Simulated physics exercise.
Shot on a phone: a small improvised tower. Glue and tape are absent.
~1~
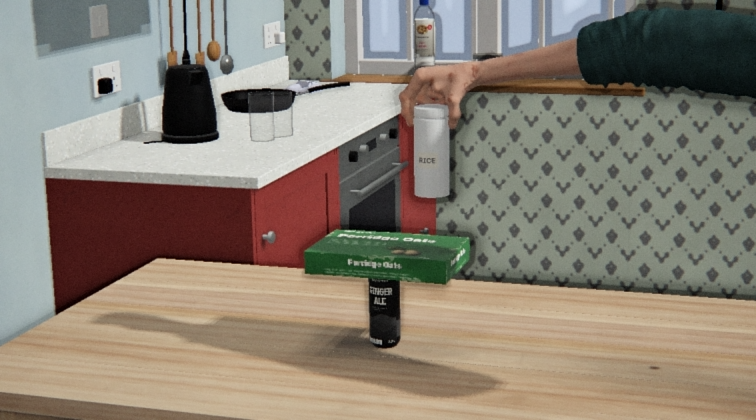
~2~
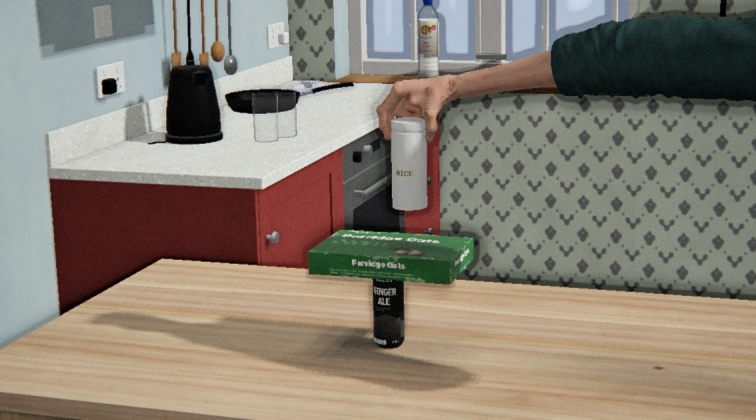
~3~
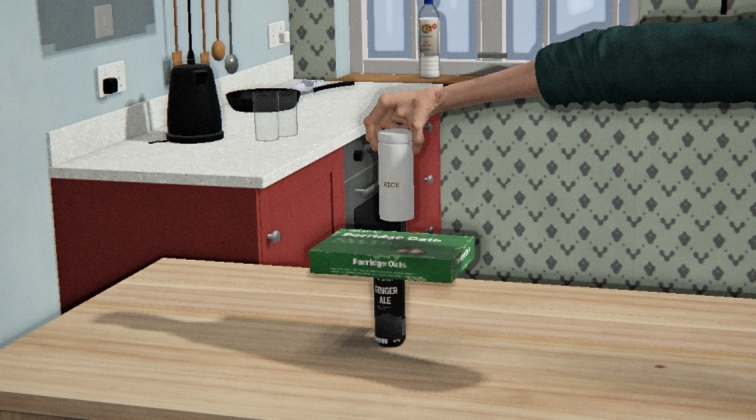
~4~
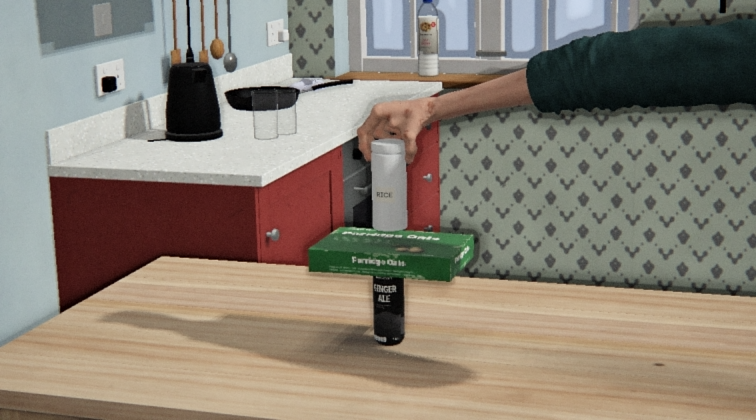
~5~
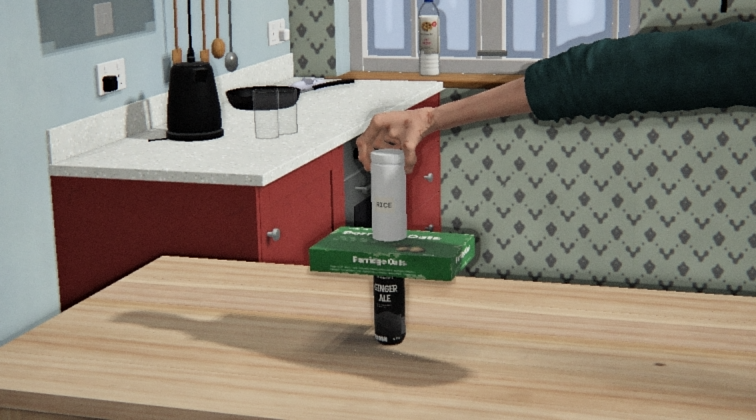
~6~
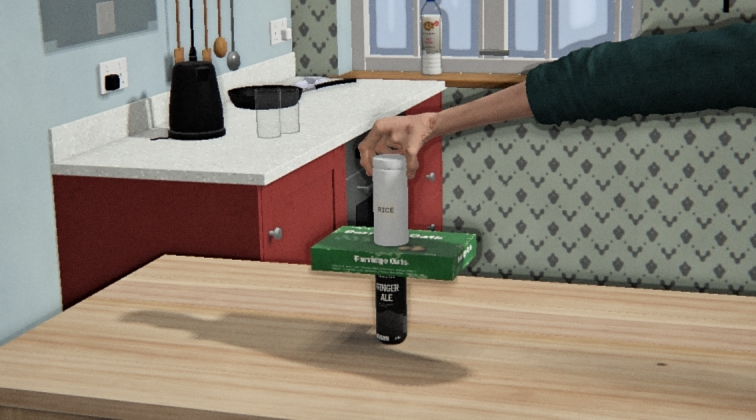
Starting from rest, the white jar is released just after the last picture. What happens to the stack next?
The stack remains upright.
Then, 0.50 s after the last picture, nothing has stirred.
Then, 1.30 s after the last picture, white jar resting near (391, 201).
At rest, all 3 in place. Seen from the same camera at the end, white jar near (390, 201). The stack holds.
